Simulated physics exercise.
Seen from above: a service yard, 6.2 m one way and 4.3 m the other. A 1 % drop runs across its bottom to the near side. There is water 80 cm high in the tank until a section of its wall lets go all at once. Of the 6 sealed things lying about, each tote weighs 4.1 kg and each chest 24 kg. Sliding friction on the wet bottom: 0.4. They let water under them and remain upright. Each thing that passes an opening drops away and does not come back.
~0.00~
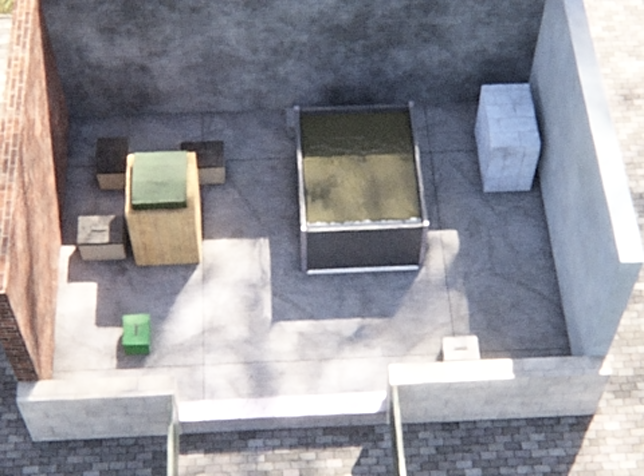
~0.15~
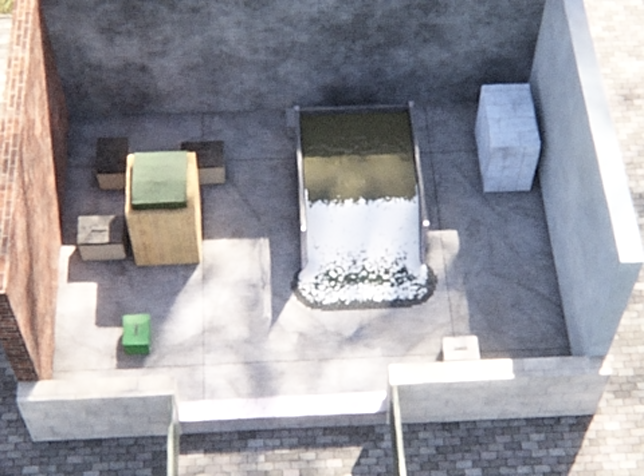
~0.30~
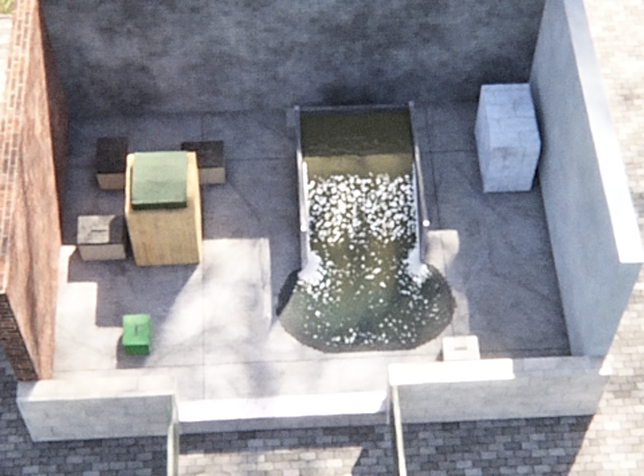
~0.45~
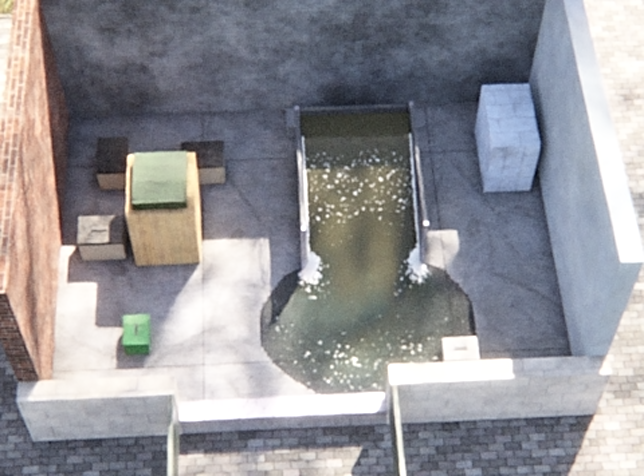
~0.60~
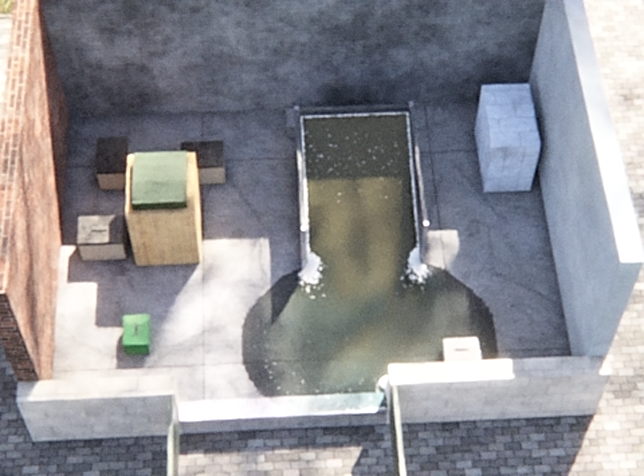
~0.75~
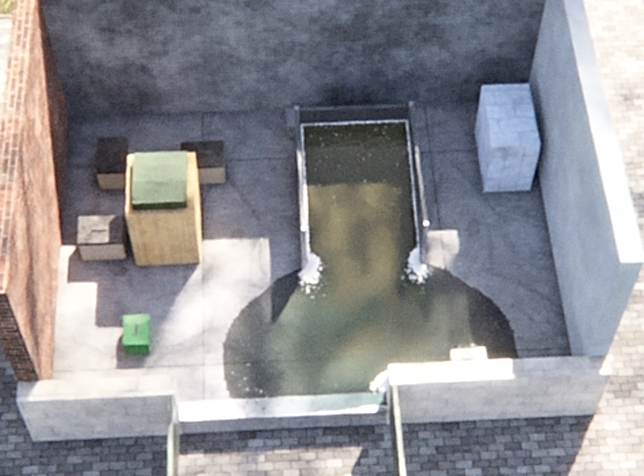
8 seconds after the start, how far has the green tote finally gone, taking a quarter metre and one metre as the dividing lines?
The green tote has barely gone anywhere.
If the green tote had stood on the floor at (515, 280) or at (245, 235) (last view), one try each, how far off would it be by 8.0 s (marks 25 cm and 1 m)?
Well, the first time it covers a big distance, and the second time it keeps still.
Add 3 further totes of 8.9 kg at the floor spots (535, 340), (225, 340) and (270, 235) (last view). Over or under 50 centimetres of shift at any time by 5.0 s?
So that's beyond the threshold, within the threshold and within the threshold, in that sequence.
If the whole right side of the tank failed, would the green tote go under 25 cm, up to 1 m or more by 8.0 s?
Afterwards the green tote glides a modest way.
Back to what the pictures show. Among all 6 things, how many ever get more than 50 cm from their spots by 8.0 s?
2.
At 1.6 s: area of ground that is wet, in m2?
About 10.0 m2.
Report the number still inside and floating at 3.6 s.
At that point I count 1.
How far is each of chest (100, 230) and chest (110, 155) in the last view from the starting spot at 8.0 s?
0 cm and 0 cm, respectively.
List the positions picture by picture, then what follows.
The green tote at (136, 329) rests on the ground; 2.4 m2 under water; 0 of 6 have shifted, in the first frame.
The green tote at (136, 329) rests on the ground; water covers 3.3 m2; 0 of 6 have shifted, in the second frame.
The green tote at (136, 329), on the bottom; 4.5 m2 under water; 0 of 6 have shifted, in the third frame.
The green tote at (136, 329) rests on the ground; water covers 6.2 m2; 0 of 6 have shifted, in the fourth frame.
The green tote at (136, 329) rests on the ground; 7.2 m2 under water; 0 of 6 have shifted, in the fifth frame.
The green tote at (136, 329), on the bottom; water covers 8.0 m2; 1 of 6 have shifted, in the sixth frame.
After 1.6 s the green tote is near (136, 329), 0.0 m from its start, aground; 0 of 6 are out; 1 afloat.
After 3.6 s the green tote is near (136, 329), 0.0 m from its start, aground; 0 of 6 are out; 1 afloat.
After 5.6 s the green tote is near (136, 329), 0.0 m from its start, aground; 0 of 6 are out; 1 afloat.
After 8.0 s the green tote is near (136, 329), 0.0 m from its start, aground; 0 of 6 are out; 0 afloat.
